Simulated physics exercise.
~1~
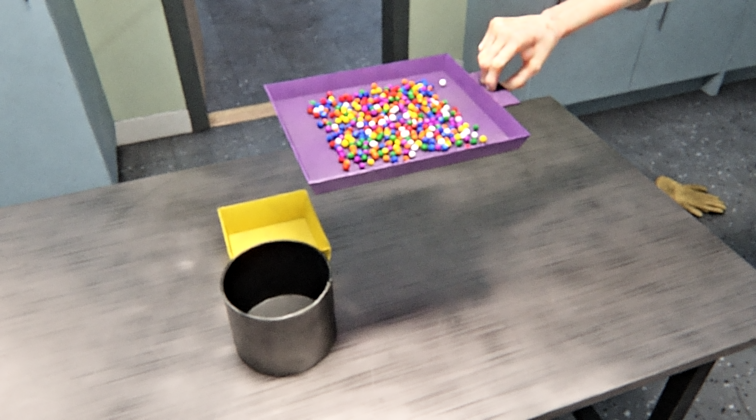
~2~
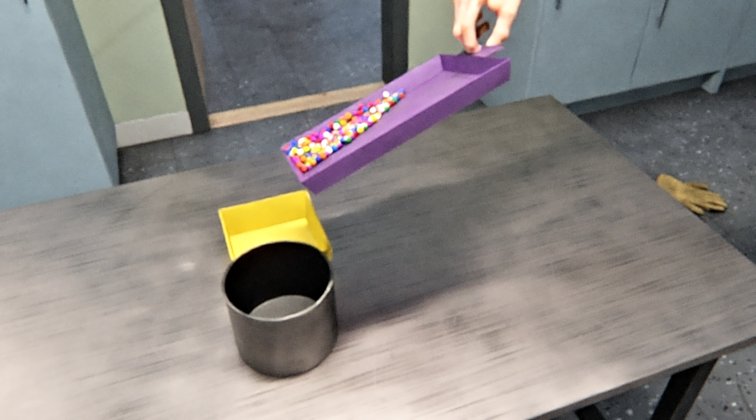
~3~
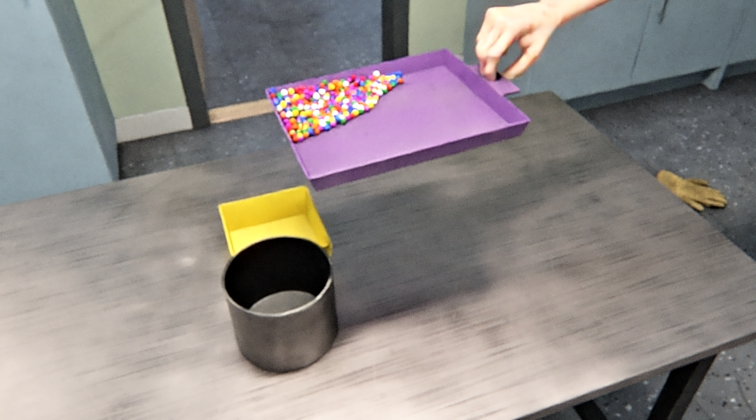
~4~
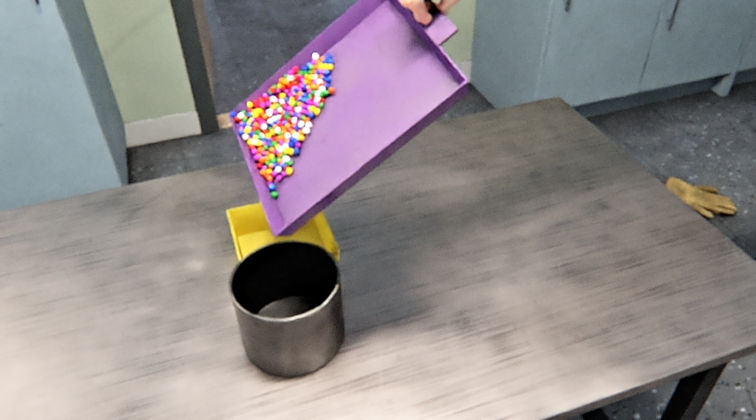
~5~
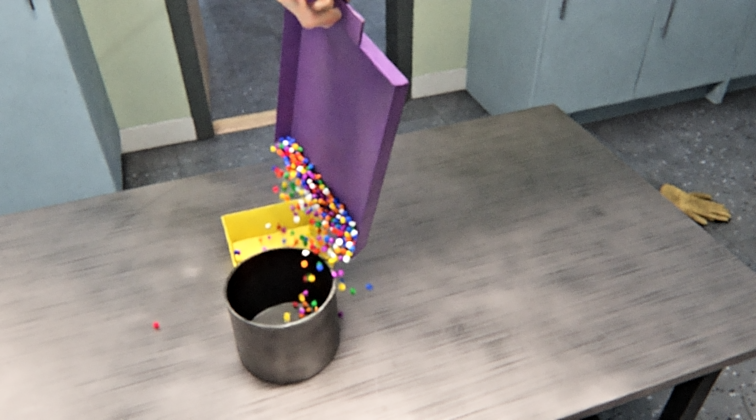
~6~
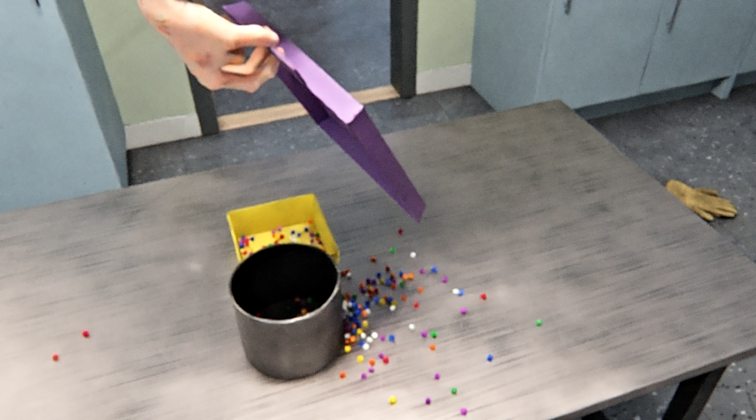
On a dark table, a hand tipped a purple tray of colourful beads, levelled it, then tilted it steeply over a yellow tin and black pot, spilling the beads until many lay scattered on the tabletop, others landing in the two containers.
